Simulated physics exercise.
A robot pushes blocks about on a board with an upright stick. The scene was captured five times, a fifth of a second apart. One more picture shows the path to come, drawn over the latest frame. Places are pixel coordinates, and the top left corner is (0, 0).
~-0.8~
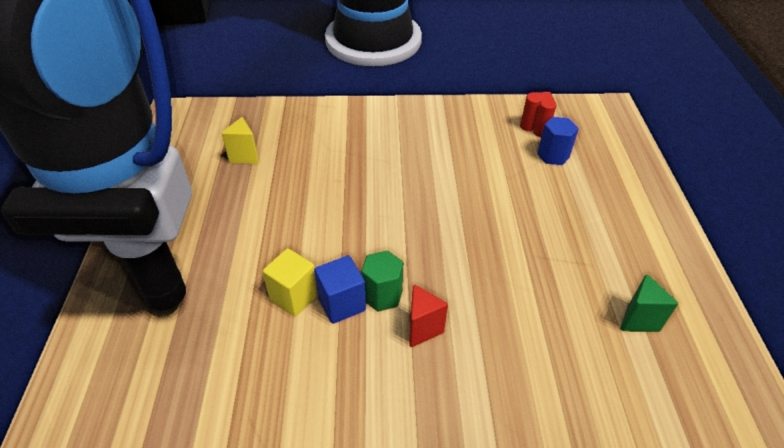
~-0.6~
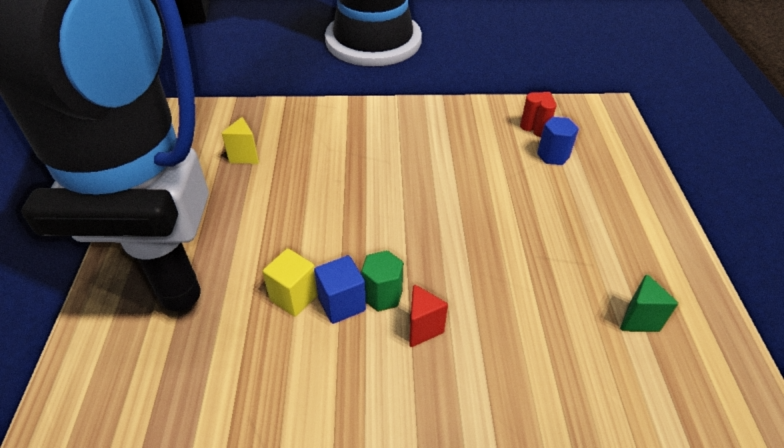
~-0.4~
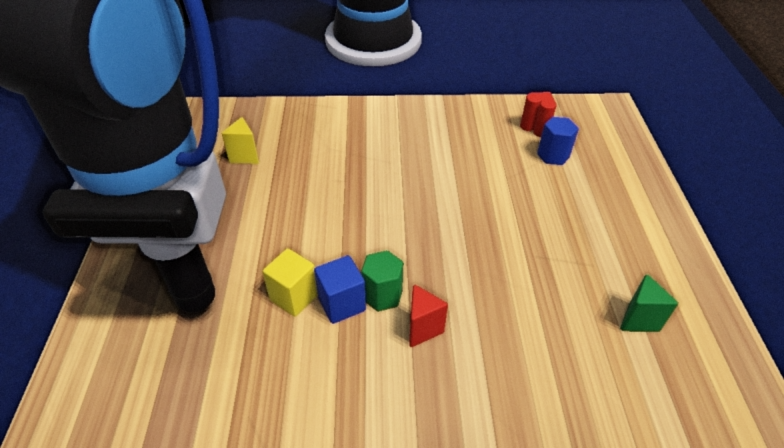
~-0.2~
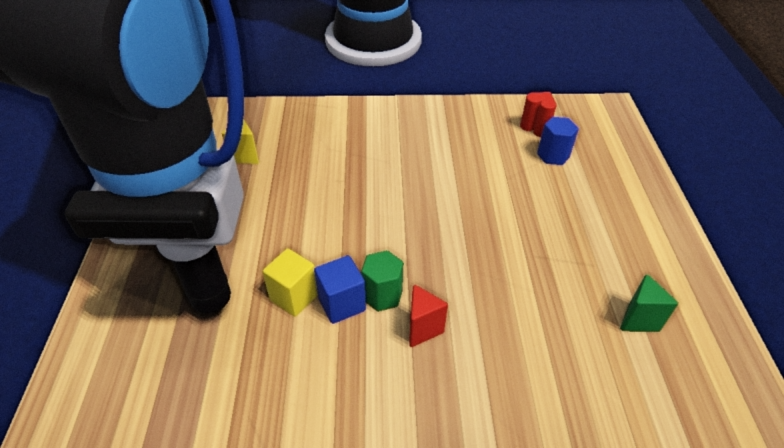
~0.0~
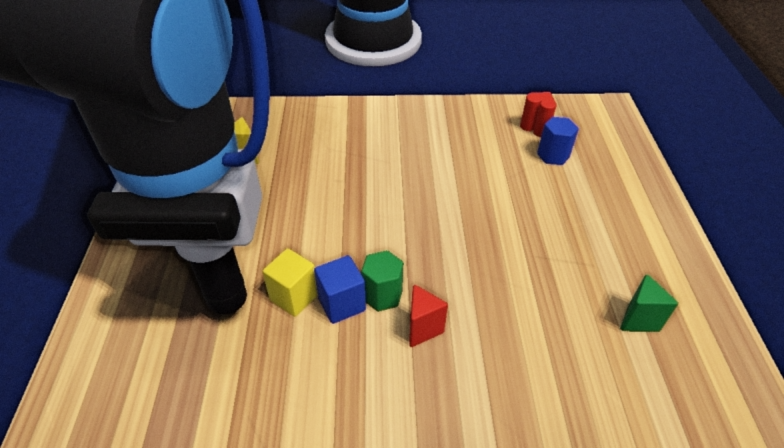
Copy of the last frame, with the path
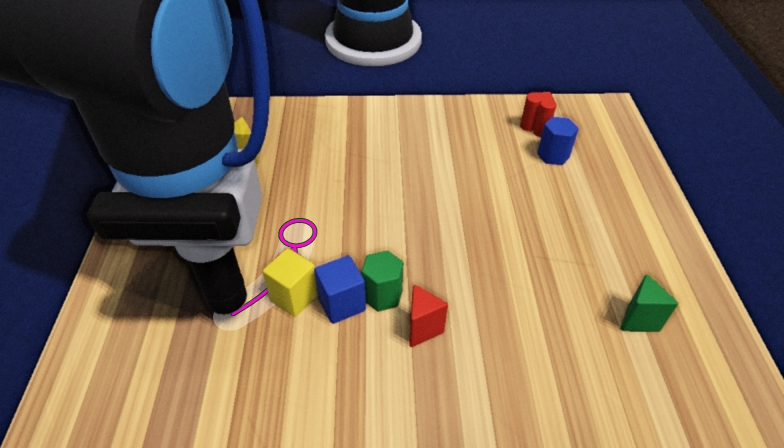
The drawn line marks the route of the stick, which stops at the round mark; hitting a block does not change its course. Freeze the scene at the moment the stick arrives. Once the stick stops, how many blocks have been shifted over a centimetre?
Only one block.
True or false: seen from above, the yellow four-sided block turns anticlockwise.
The claim does not hold.
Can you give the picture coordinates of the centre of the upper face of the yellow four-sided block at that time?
It comes to (319, 247).
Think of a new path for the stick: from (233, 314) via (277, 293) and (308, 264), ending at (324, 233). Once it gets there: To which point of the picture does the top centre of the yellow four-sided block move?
It sits at (342, 238).
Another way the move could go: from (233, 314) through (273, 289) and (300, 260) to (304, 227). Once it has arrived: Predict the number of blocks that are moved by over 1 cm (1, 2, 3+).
There will be one block that moves more than 1 cm.
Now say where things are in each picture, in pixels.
In the first picture, tip of the stick (167, 295), middles of tops, yellow four-sided block (288, 267), blue four-sided block (339, 274).
In the second picture, stick (181, 296), nothing pushed.
In the third picture, stick (196, 297), nothing pushed.
In the fourth picture, stick (212, 298), nothing pushed.
In the fifth picture, stick (228, 299), yellow four-sided block (288, 267), blue four-sided block (339, 274).
The line goes from (233, 314) over (268, 290) and (290, 262) to (298, 233).
What follows on the original path. One third of the way, stick (265, 274); yellow four-sided block (306, 256).
Two thirds of the way, stick (287, 246); yellow four-sided block (319, 247), turned 50° clockwise.
At the end, stick (295, 217); yellow four-sided block (319, 247), turned 50° clockwise; blue four-sided block unmoved.
